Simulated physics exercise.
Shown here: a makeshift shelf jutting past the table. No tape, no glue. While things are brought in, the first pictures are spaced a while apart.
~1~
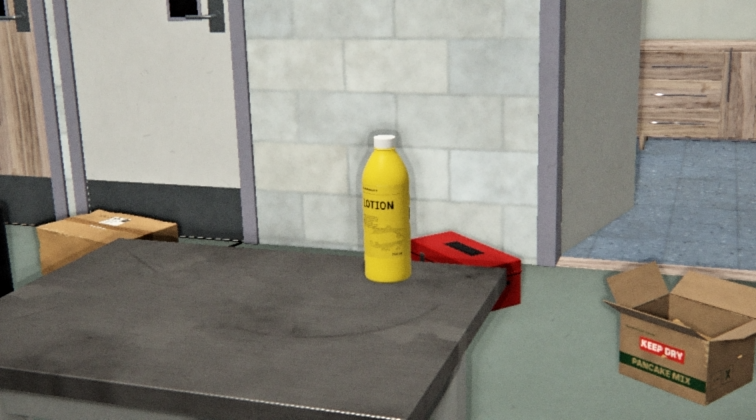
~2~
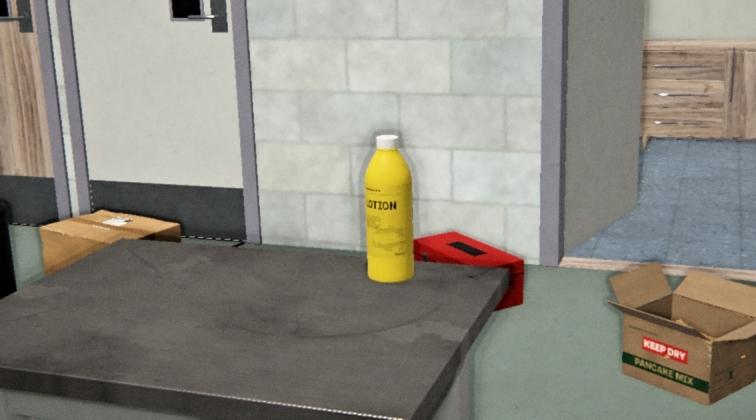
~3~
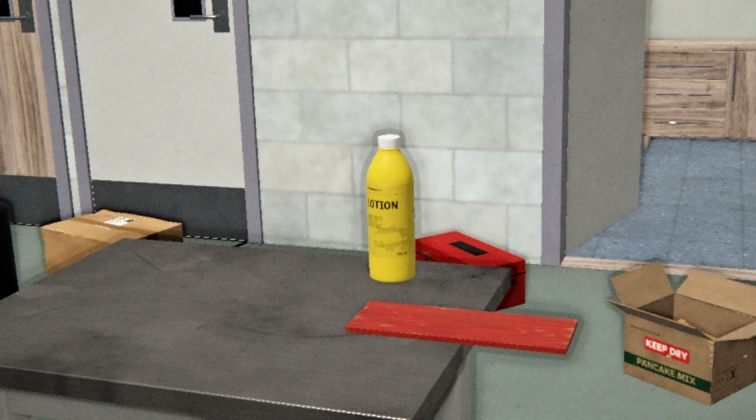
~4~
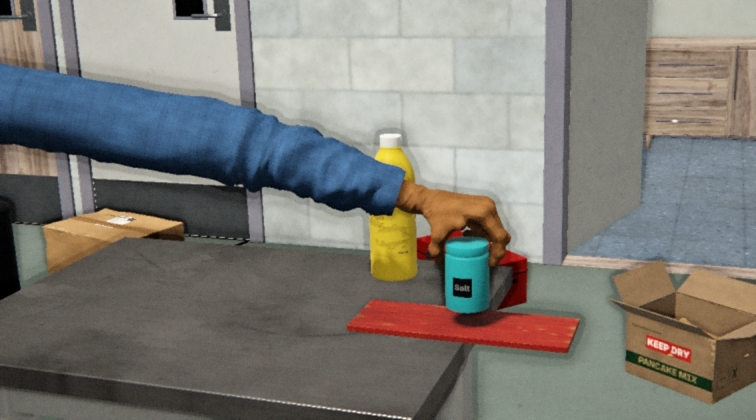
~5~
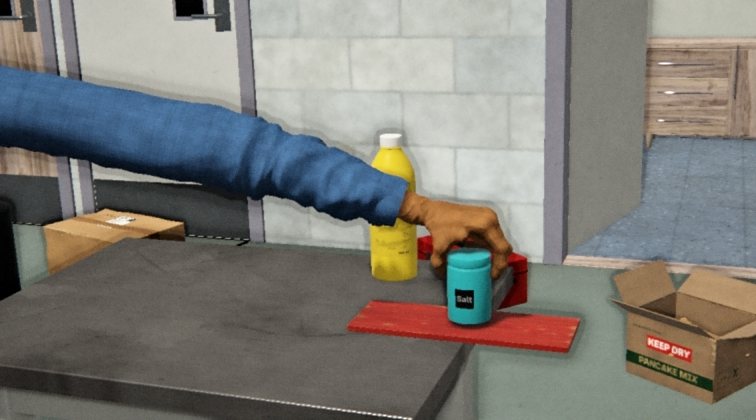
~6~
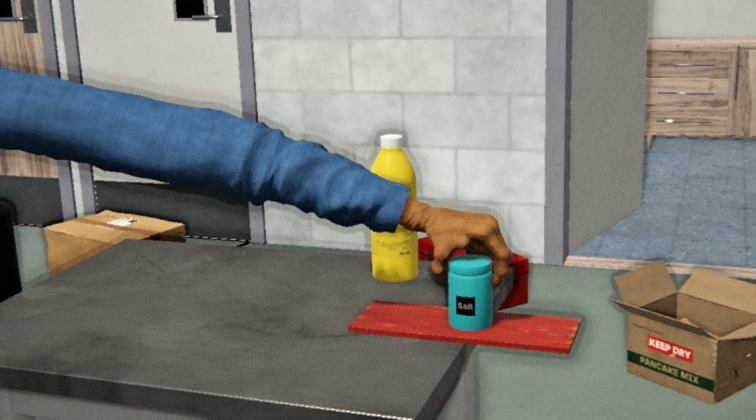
A hand in a blue sleeve lowered a turquoise jar onto a red plank that had appeared at the dark table's edge near a yellow lotion bottle, and kept hold of the jar.
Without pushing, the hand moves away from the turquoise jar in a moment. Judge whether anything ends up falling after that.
Gravity loses.
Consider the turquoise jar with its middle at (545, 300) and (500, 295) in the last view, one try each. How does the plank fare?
Topples, then topples.
Then, 0.40 s on from there, no change.
Then, 0.80 s on from there, turquoise jar resting near (470, 293).
In the end, all 3 unmoved. At the end, from the last picture's camera, turquoise jar near (470, 293). The plank keeps its balance.
